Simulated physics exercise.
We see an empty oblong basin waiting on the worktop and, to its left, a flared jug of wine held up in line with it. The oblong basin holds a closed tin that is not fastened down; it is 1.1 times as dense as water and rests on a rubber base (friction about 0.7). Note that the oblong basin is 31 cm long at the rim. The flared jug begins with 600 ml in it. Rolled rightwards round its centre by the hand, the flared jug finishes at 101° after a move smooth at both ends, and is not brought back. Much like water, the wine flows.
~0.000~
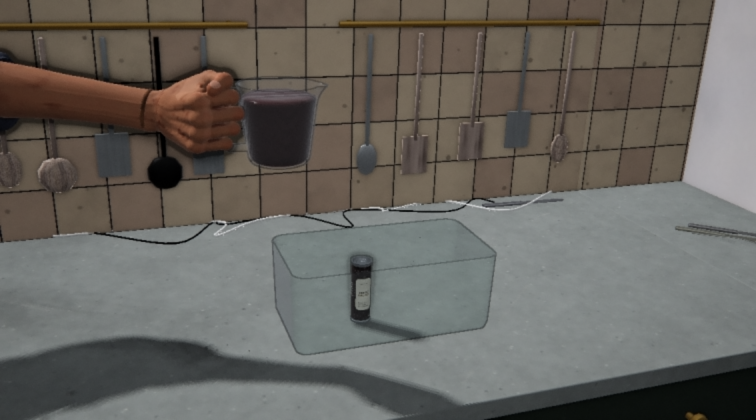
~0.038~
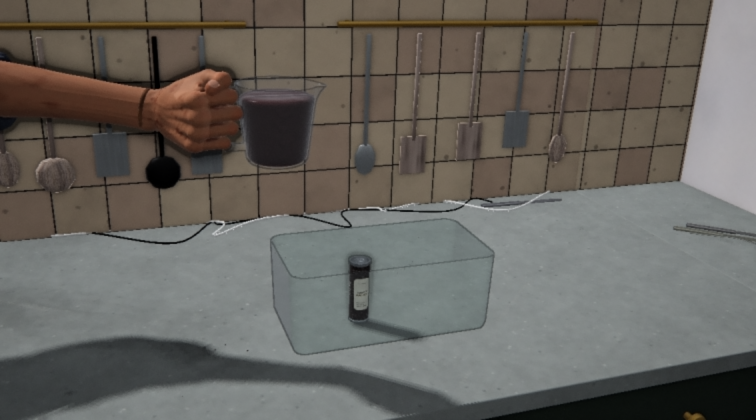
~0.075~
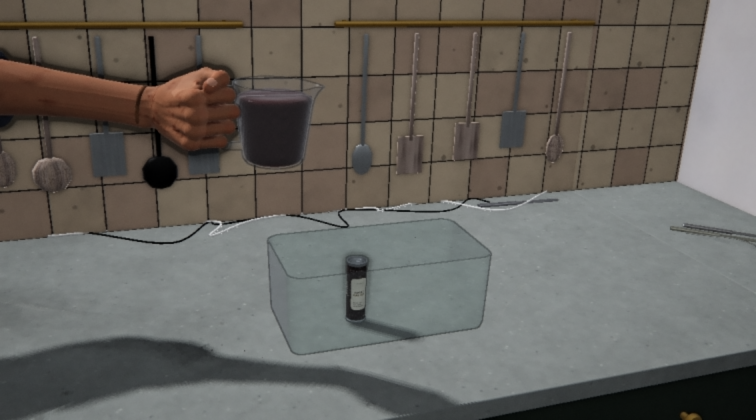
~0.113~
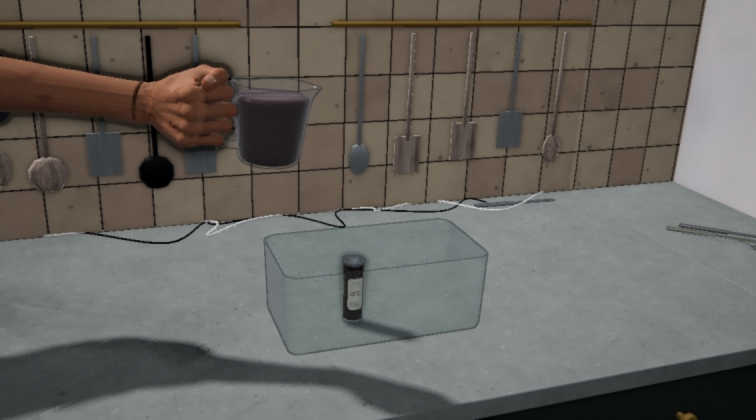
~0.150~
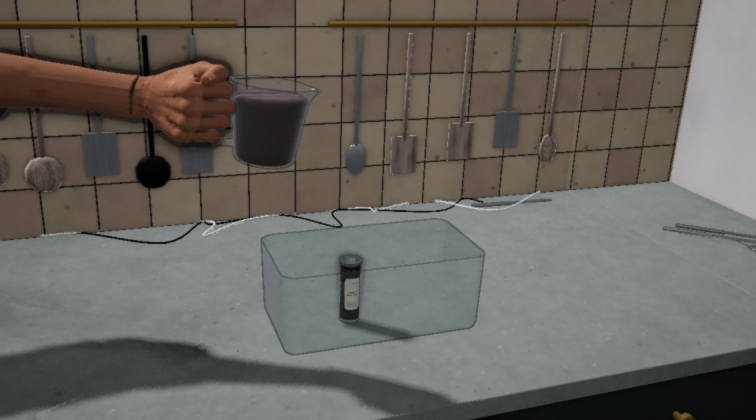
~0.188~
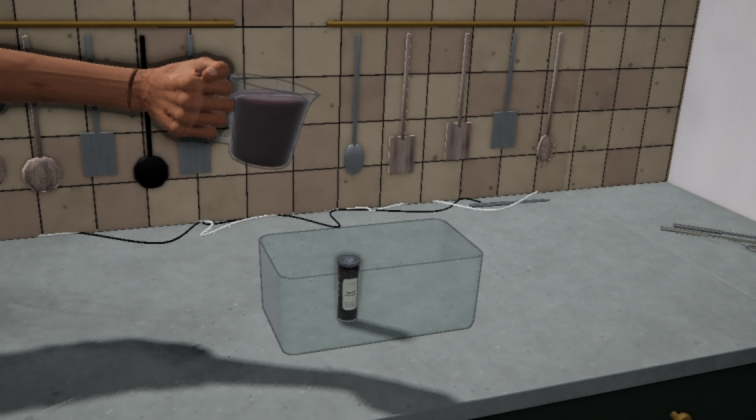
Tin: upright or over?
It stays on its base.
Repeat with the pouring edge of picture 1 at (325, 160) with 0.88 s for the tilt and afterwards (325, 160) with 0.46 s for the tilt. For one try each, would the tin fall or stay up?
In the first try it comes down; in the second it comes down.
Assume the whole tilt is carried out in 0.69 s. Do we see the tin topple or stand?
In that case the tin stays vertical.
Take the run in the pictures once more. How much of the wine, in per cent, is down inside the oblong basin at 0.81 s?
Close to 52 in a hundred.
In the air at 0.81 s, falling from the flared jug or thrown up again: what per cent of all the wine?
Around 28 percent of the liquid.
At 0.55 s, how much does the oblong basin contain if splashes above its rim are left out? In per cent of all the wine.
Roughly 2 percent.
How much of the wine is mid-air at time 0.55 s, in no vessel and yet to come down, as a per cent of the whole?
About 24 per cent.
By 0.55 s the tilt is 69° and 74 per cent is still to pour; the tin stands where it began.
By 0.81 s the tilt is 99° and 19 per cent is still to pour; the tin stands where it began.
By 1.08 s the tilt is 101° and 1 per cent is still to pour; the tin stands where it began.
By 1.38 s the tilt is 101° and 0 per cent is still to pour; the tin stands where it began.
At rest the tin stands where it began.
